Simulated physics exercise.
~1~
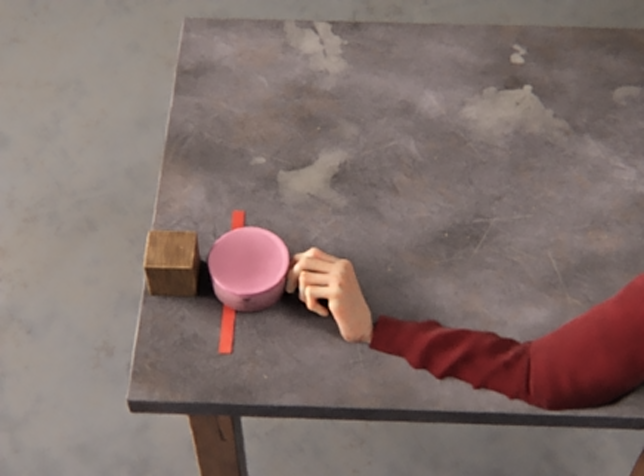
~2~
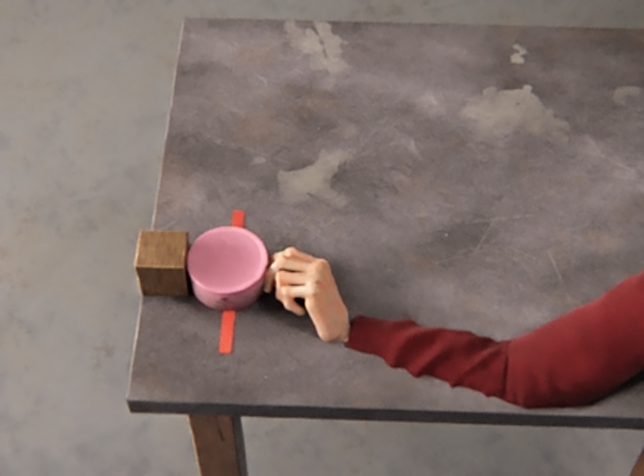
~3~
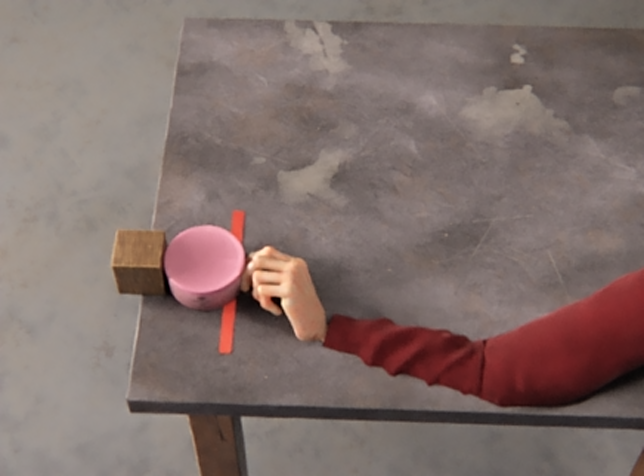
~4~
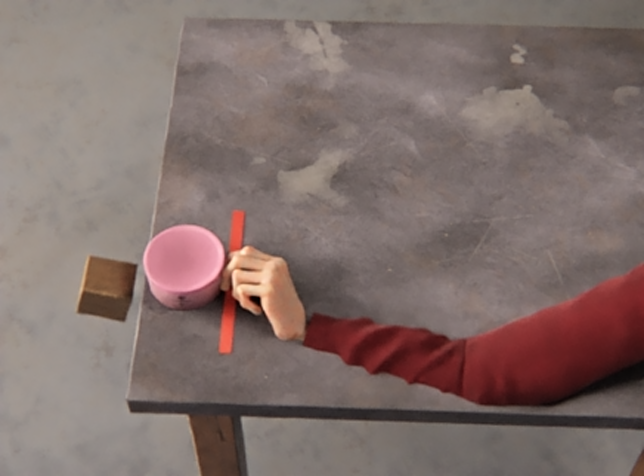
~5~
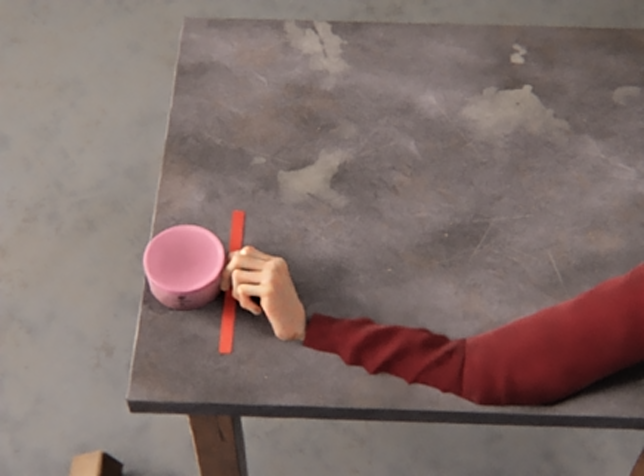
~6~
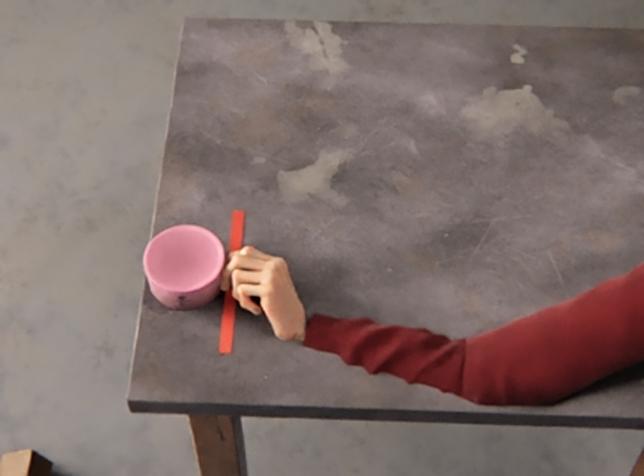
A hand pushes a pink tub left past red tape, knocking a brown block off the table.
